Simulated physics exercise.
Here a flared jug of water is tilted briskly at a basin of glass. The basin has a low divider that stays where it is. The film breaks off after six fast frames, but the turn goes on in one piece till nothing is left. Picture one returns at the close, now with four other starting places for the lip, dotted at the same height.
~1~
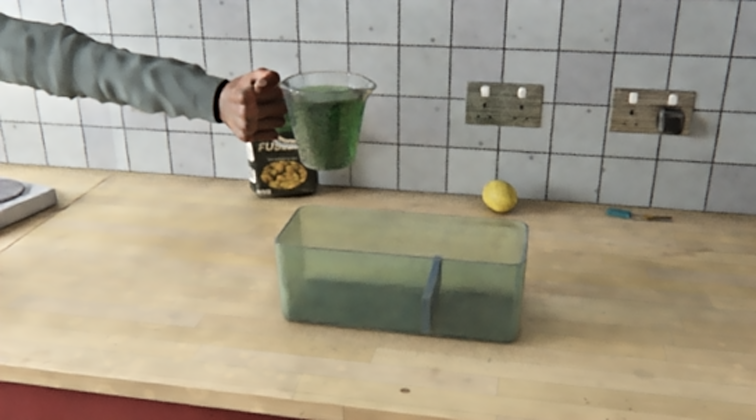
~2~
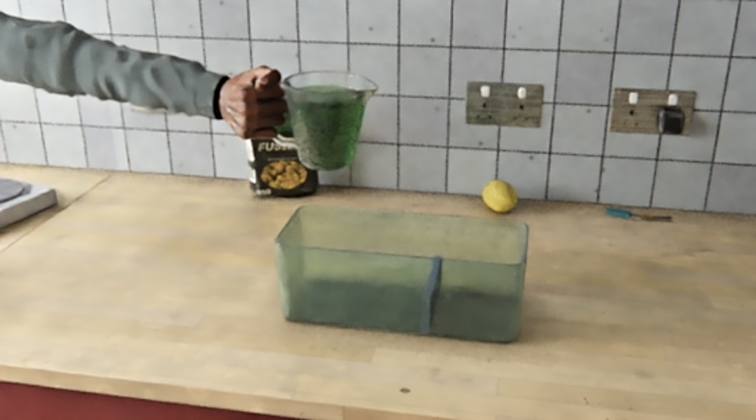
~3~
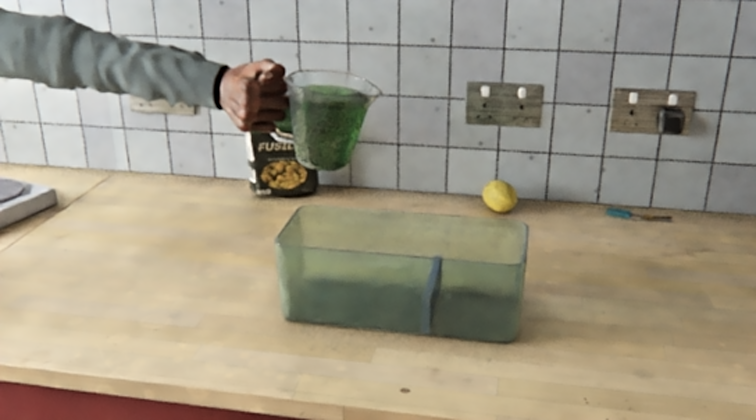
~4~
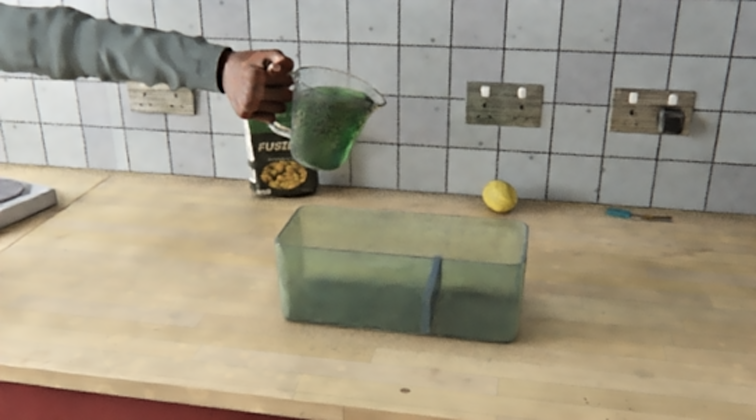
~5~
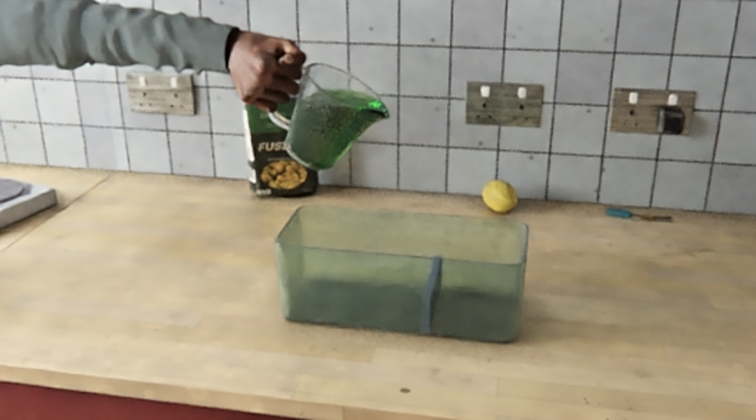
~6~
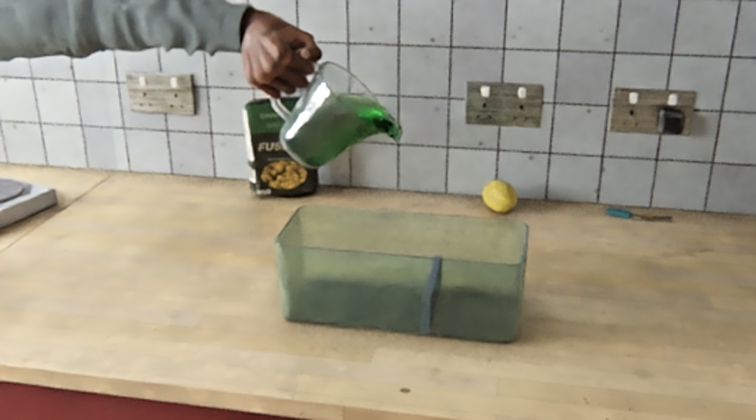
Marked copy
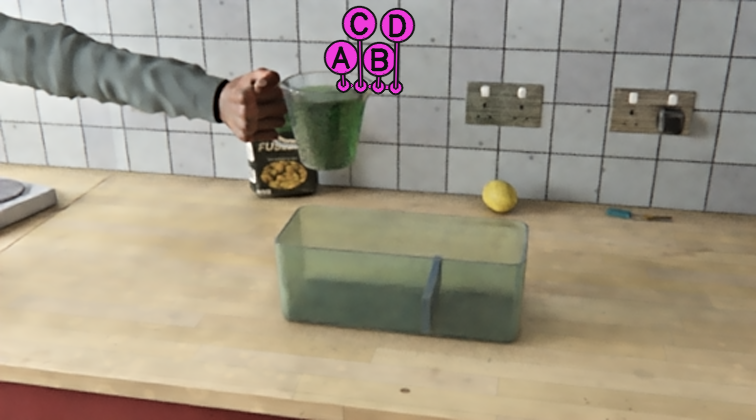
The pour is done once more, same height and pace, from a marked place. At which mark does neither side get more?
Use place D.
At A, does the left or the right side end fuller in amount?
The left side.
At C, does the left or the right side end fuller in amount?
More ends on the left.
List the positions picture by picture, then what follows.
Upright, lip at (375, 86); basin from (282, 316) to (518, 340); top of the wall at (433, 275); nothing has left yet.
Upright, lip at (377, 88); nothing has left yet.
Tipped about 8°, lip at (380, 94); nothing has left yet.
Tipped about 17°, lip at (385, 103); nothing has left yet.
Tipped about 30°, lip at (388, 116); nothing has left yet.
Tipped about 44°, lip at (388, 132); water is over the lip, down to (396, 138).
On the marked copy, A at (343, 85); B at (378, 86); C at (360, 86); D at (395, 87).
Choosing A, about 93 % ends left of the wall and 5 % right of it.
Choosing B, about 73 % ends left of the wall and 24 % right of it; 3 % is lost outside.
Choosing C, about 90 % ends left of the wall and 6 % right of it; 4 % is lost outside.
Choosing D, about 53 % ends left of the wall and 43 % right of it; 3 % is lost outside.
